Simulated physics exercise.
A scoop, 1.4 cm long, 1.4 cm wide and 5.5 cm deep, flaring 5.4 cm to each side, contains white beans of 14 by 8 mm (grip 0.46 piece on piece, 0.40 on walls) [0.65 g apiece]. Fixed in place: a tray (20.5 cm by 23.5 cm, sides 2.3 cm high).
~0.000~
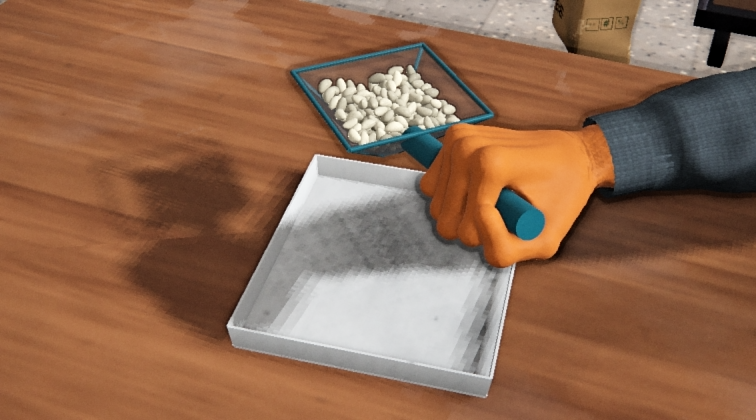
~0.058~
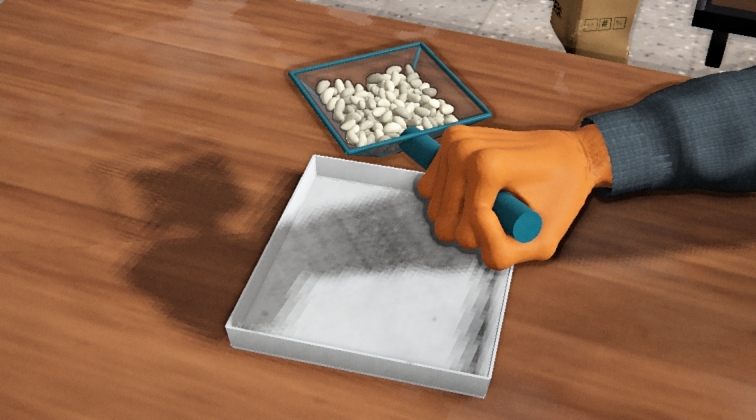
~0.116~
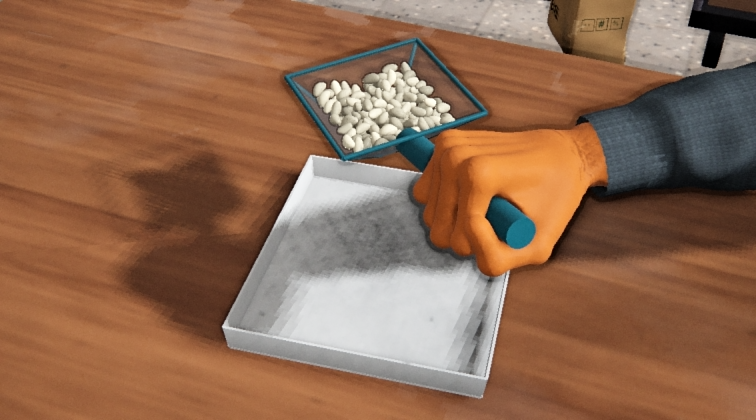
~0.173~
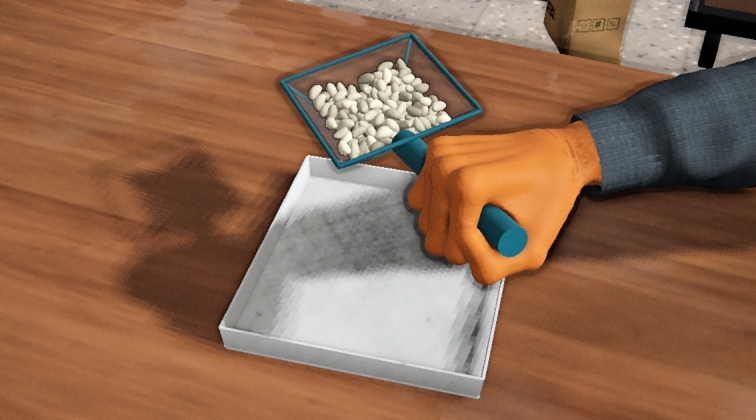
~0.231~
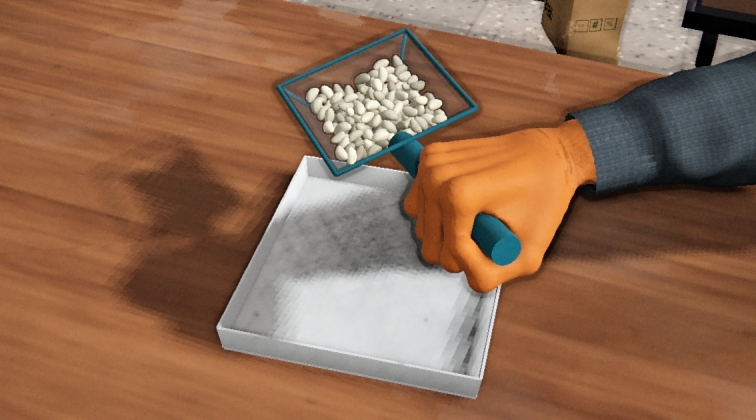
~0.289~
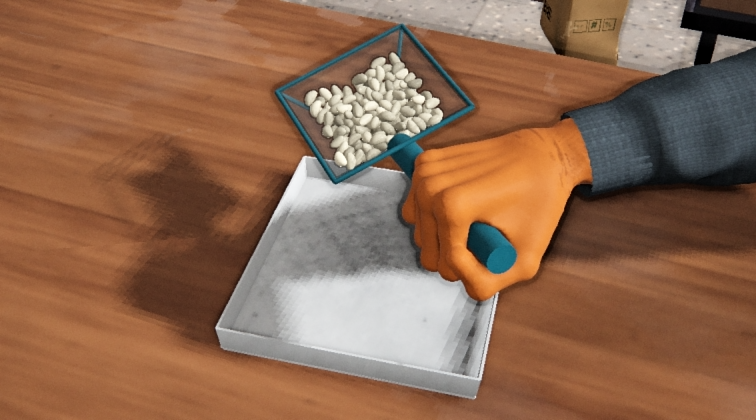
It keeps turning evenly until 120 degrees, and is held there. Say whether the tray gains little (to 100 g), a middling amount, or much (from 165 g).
Load: Medium.
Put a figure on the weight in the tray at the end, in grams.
Roughly 120 g.
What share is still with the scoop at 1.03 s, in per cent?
About 15 per cent.
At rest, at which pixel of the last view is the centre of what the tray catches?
Near (316, 292).
After 0.69 s, tilt 55 degrees; 0 g in the tray, scoop holds 100 %.
After 1.03 s, tilt 85 degrees; 89 g in the tray, scoop holds 15 %.
After 1.34 s, tilt 112 degrees; 124 g in the tray, scoop holds 0 %.
Then, at 1.64 s, tilt 120 degrees; 124 g in the tray, scoop holds 0 %.
In the end, at 1.9 s, 124 g in the tray, scoop holds 0 %.
